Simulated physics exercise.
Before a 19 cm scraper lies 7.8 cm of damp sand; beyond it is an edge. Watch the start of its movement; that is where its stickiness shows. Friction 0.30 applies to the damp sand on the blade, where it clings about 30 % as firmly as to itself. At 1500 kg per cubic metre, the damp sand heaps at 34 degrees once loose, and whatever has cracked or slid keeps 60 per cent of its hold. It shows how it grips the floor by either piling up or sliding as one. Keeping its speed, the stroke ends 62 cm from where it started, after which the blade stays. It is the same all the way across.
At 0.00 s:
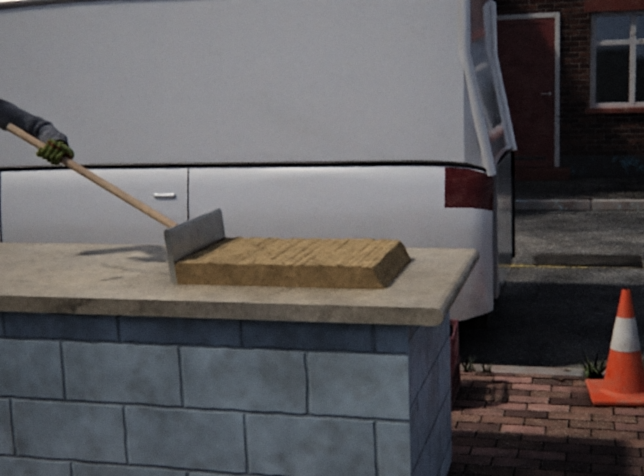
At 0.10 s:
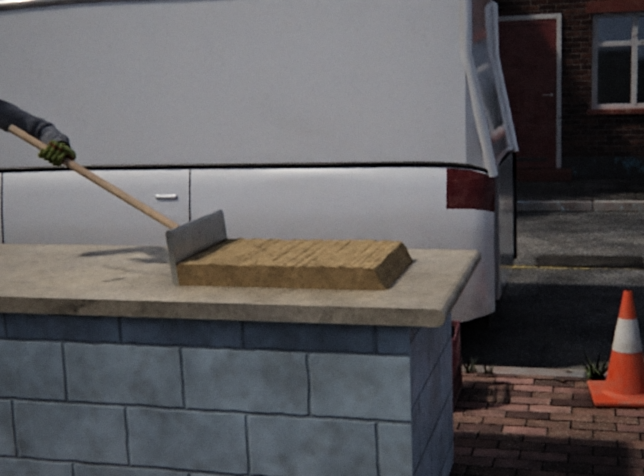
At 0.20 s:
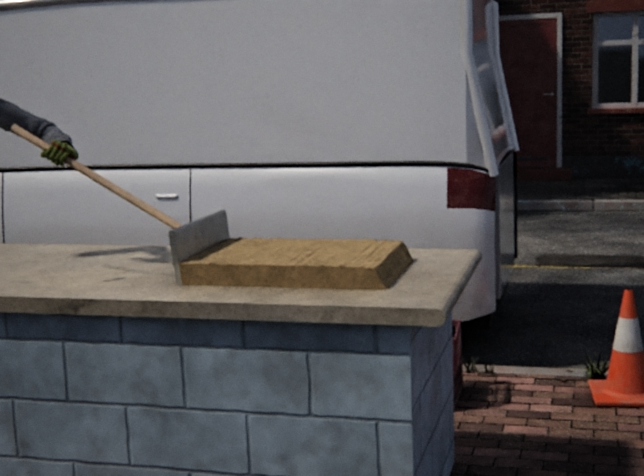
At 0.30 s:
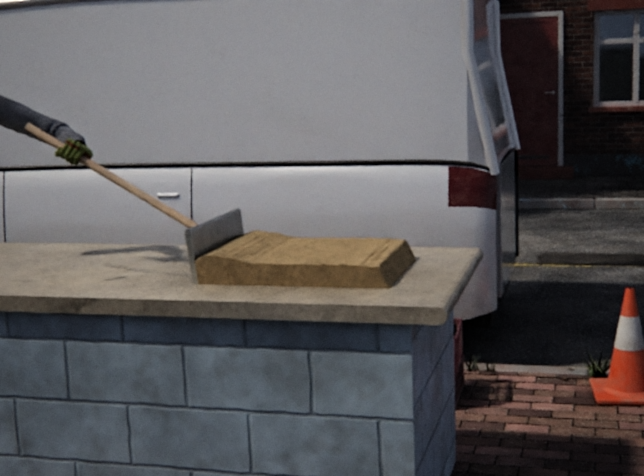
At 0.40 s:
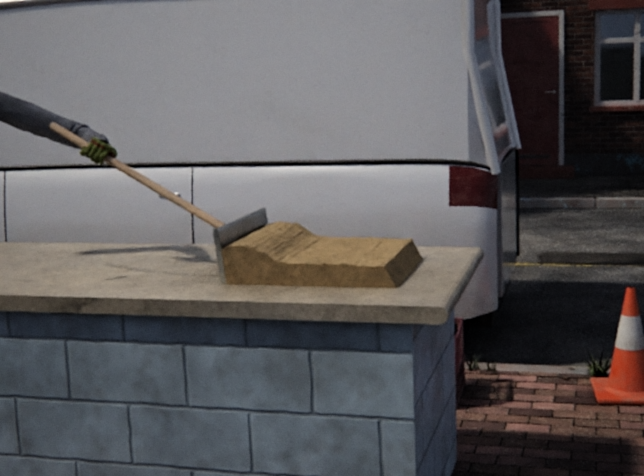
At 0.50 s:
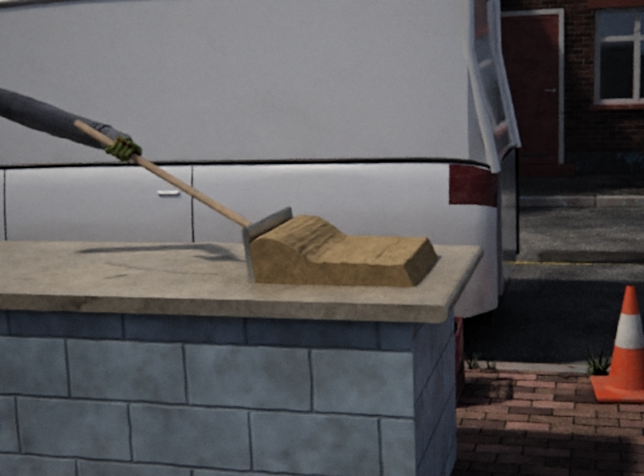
At first a gloved hand holds a long-handled scraper almost still against a flat slab of damp sand on a stone-topped block wall. Then the arm pushes the blade rightward, bunching the near side into a hump, and the heap grows taller and shorter in length as its far end shifts slightly right.
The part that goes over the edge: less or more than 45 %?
The part that goes over the edge is less than 45 %.
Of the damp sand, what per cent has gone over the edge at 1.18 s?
Measured share: Around 35 %.
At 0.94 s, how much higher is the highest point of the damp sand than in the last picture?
Some 0 cm.
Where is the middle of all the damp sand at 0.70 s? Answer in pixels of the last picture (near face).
Position: About (375, 270).
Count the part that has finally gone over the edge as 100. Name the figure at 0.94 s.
Around 40 percent.
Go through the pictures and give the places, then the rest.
The first picture shows foot of the blade at (177, 284), not yet moved; foremost bit of the damp sand at (382, 288), piled 7.7 cm high.
The second picture shows foot of the blade at (179, 285), not yet moved; foremost bit of the damp sand at (383, 290), piled 7.7 cm high.
The third picture shows foot of the blade at (182, 285), moved 9 mm; foremost bit of the damp sand at (384, 289), piled 8.0 cm high.
The fourth picture shows foot of the blade at (198, 284), moved 6.7 cm; foremost bit of the damp sand at (387, 288), piled 10 cm high.
The fifth picture shows foot of the blade at (227, 284), moved 17 cm; foremost bit of the damp sand at (394, 287), piled 14 cm high.
The sixth picture shows foot of the blade at (255, 283), moved 28 cm; foremost bit of the damp sand at (412, 286), piled 16 cm high.
After 0.70 s, 0 % has gone over the edge.
After 0.94 s, 14 % has gone over the edge.
After 1.18 s, 35 % has gone over the edge.
After 1.41 s, 35 % has gone over the edge.
After 1.57 s, 36 % has gone over the edge.
